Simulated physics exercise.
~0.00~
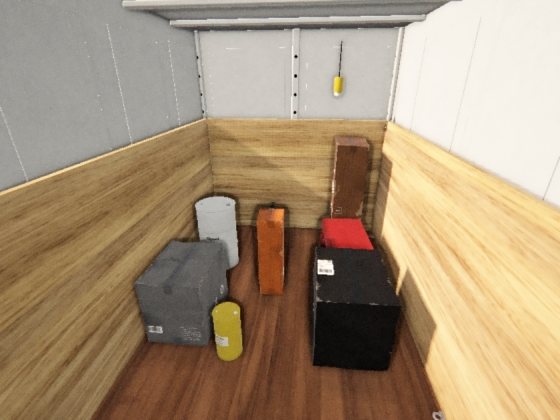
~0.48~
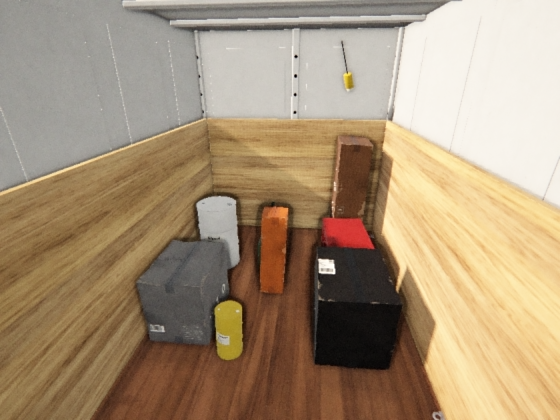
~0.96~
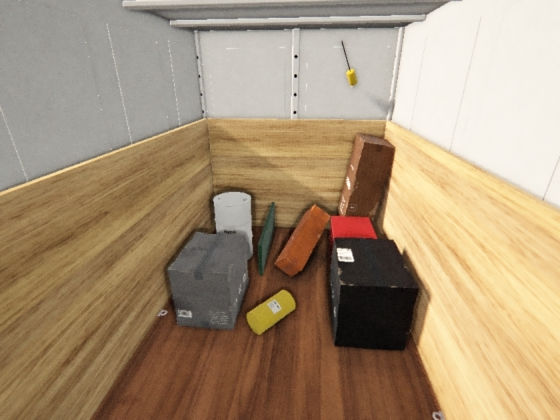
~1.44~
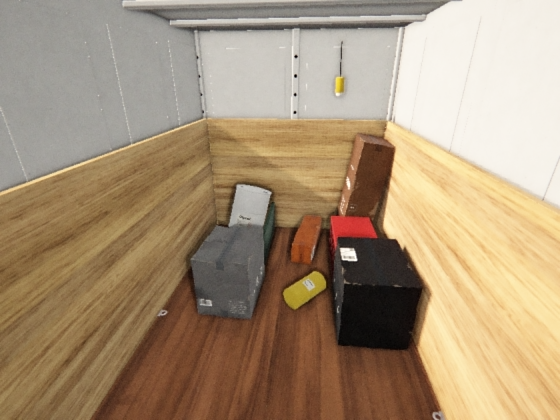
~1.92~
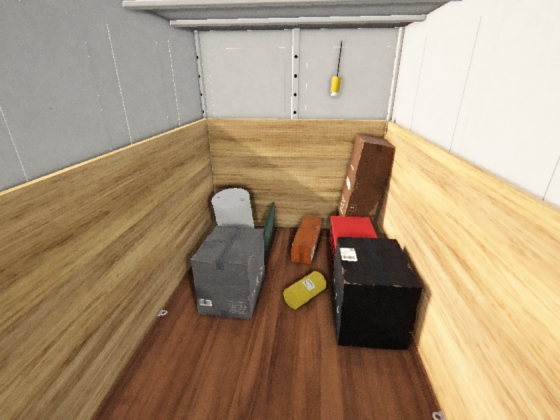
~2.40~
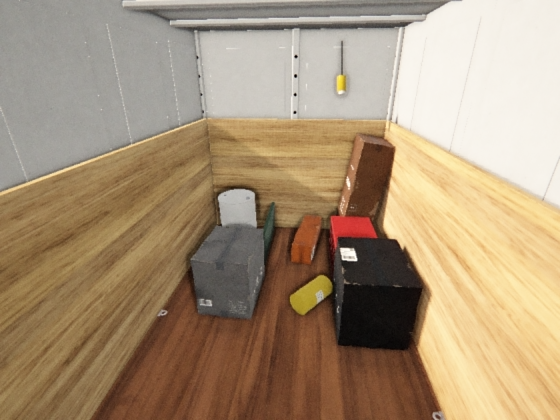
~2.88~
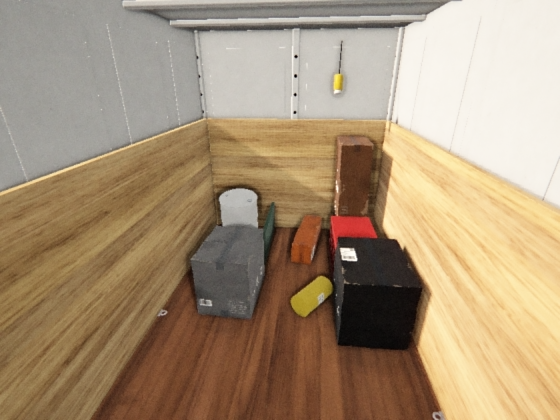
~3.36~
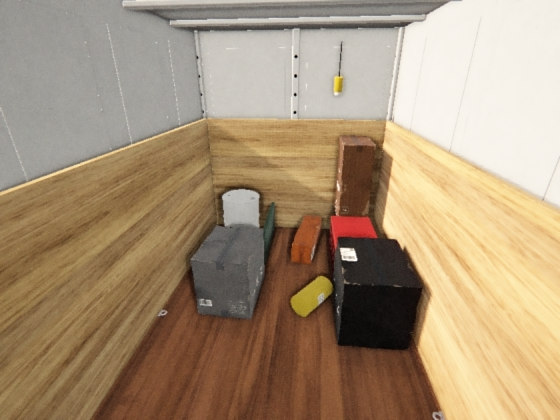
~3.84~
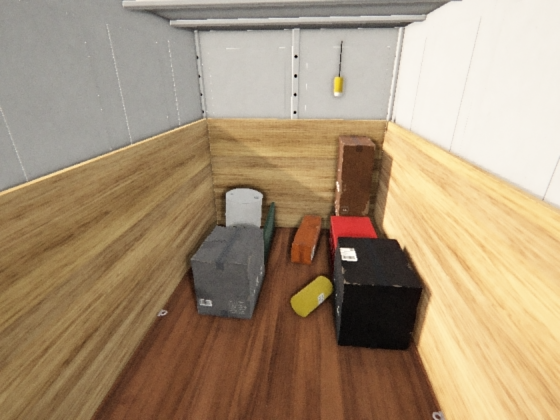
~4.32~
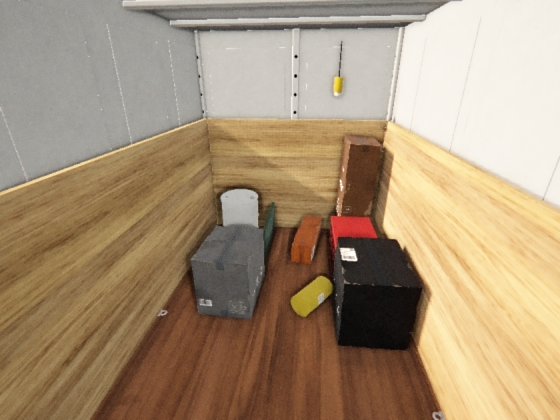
The clip shows boxes, a white drum and a yellow canister sliding forwards and right inside a wood-panelled van as a lamp swings, the canister and orange box toppling. The white drum tilts, then settles behind the grey box, and the load comes to rest.
